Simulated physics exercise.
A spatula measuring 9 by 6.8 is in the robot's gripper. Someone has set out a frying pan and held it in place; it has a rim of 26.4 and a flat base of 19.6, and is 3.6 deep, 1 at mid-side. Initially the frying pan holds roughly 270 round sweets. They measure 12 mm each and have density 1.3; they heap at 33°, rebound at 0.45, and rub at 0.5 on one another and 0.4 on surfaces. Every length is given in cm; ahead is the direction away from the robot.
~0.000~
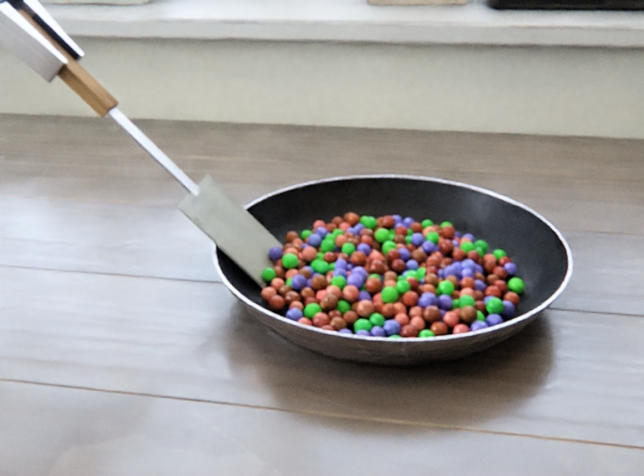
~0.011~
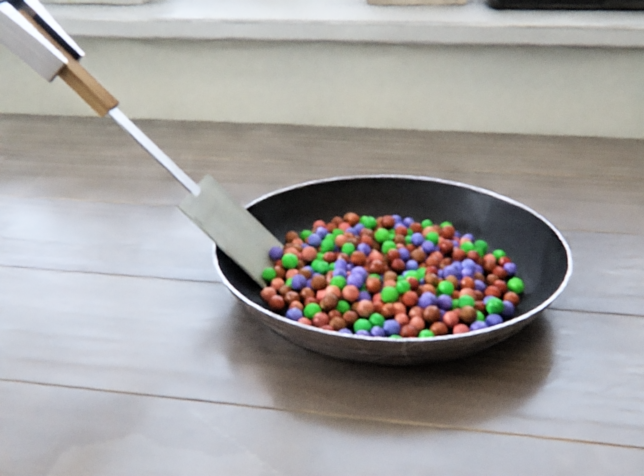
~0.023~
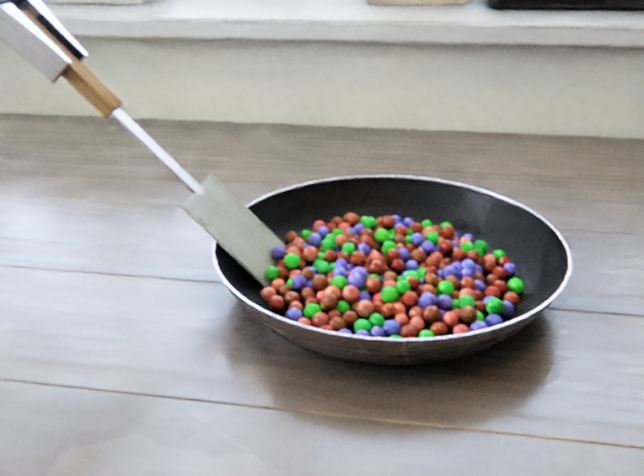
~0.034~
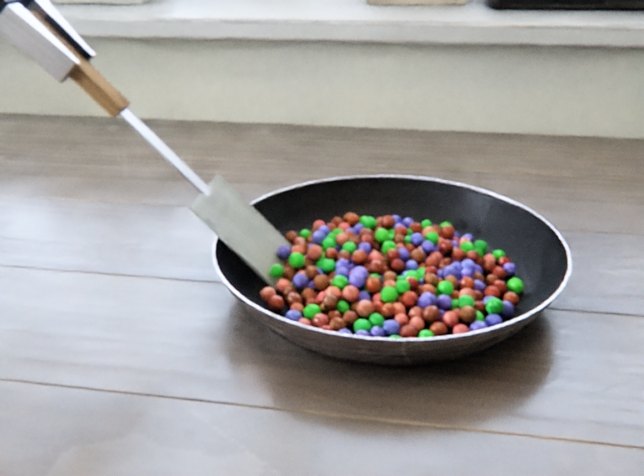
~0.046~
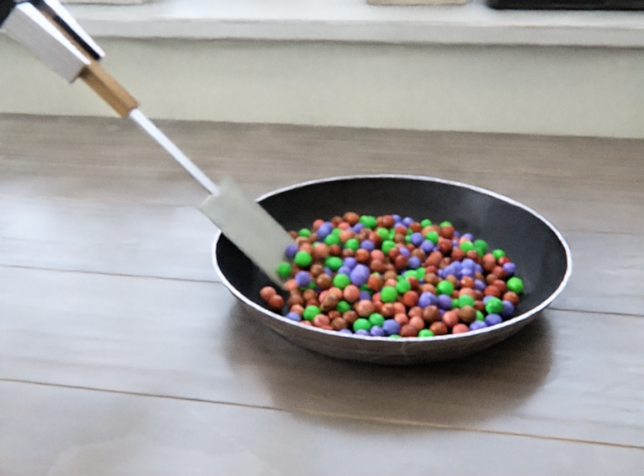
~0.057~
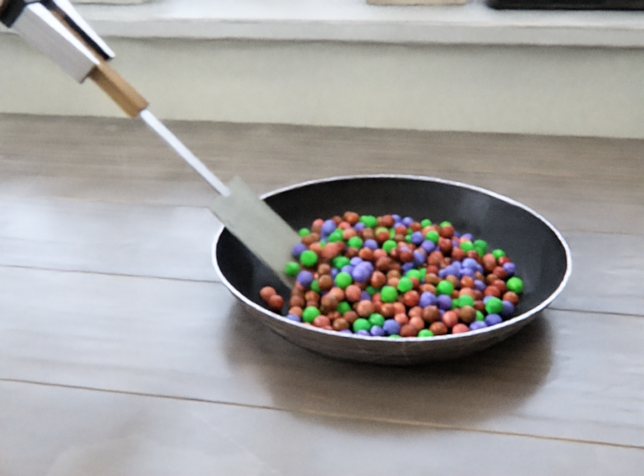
To begin with, a robot gripper holds a spatula angled into the left side of a dark frying pan heaped with red-brown, green and purple round sweets. The gripper barely moves, then slides the blade slightly rightward, nudging a few sweets at the left edge while the pan stays still.
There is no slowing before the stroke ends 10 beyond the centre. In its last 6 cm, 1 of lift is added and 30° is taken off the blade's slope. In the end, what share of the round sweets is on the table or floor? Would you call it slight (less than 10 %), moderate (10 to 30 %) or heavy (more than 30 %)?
I would call it slight, less than 10 %.
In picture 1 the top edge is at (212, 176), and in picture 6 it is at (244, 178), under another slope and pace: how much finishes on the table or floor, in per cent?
It comes to something like 10 %, give or take.
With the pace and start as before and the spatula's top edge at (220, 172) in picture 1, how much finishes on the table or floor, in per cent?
Spill: Approx. 10 per cent.
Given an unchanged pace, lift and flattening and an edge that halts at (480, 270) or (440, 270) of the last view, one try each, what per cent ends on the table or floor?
0 % and 0 %.
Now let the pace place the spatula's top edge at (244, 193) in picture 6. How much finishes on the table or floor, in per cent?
That share would be some 15 percent.
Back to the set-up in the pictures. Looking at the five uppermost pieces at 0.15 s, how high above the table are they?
Height: Some 3 cm.
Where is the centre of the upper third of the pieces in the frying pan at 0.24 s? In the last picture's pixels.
About pixel (460, 263).
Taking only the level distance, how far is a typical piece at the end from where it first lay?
3 cm.
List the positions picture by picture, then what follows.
The first picture shows the spatula top edge at (193, 189), sloping 46°; upper third of the load around (389, 265), from x 270 to 515, top at y 220; 270 in the frying pan.
The second picture shows the spatula top edge at (194, 189), sloping 46°; upper third of the load around (389, 265), from x 270 to 515, top at y 220.
The third picture shows the spatula top edge at (197, 190), sloping 46°; upper third of the load around (389, 265), from x 270 to 515, top at y 220.
The fourth picture shows the spatula top edge at (205, 190), sloping 46°; upper third of the load around (389, 265), from x 270 to 515, top at y 220.
The fifth picture shows the spatula top edge at (214, 191), sloping 46°; upper third of the load around (388, 261), from x 270 to 515, top at y 220.
The sixth picture shows the spatula top edge at (223, 191), sloping 46°; upper third of the load around (388, 258), from x 270 to 515, top at y 220; 270 in the frying pan.
After 0.15 s, sloping 46°, highest piece 4 above the table; 270 in the frying pan.
After 0.24 s, sloping 38°, highest piece 5 above the table; 270 in the frying pan.
After 0.48 s, sloping 16°, highest piece 5 above the table; 252 in the frying pan, 17 on the table or floor, 1 on the blade or in flight.
After 1.53 s, sloping 16°, highest piece 4 above the table; 252 in the frying pan, 18 on the table or floor.
In the end, 252 in the frying pan, 18 on the table or floor. That is 7 % on the table or floor.
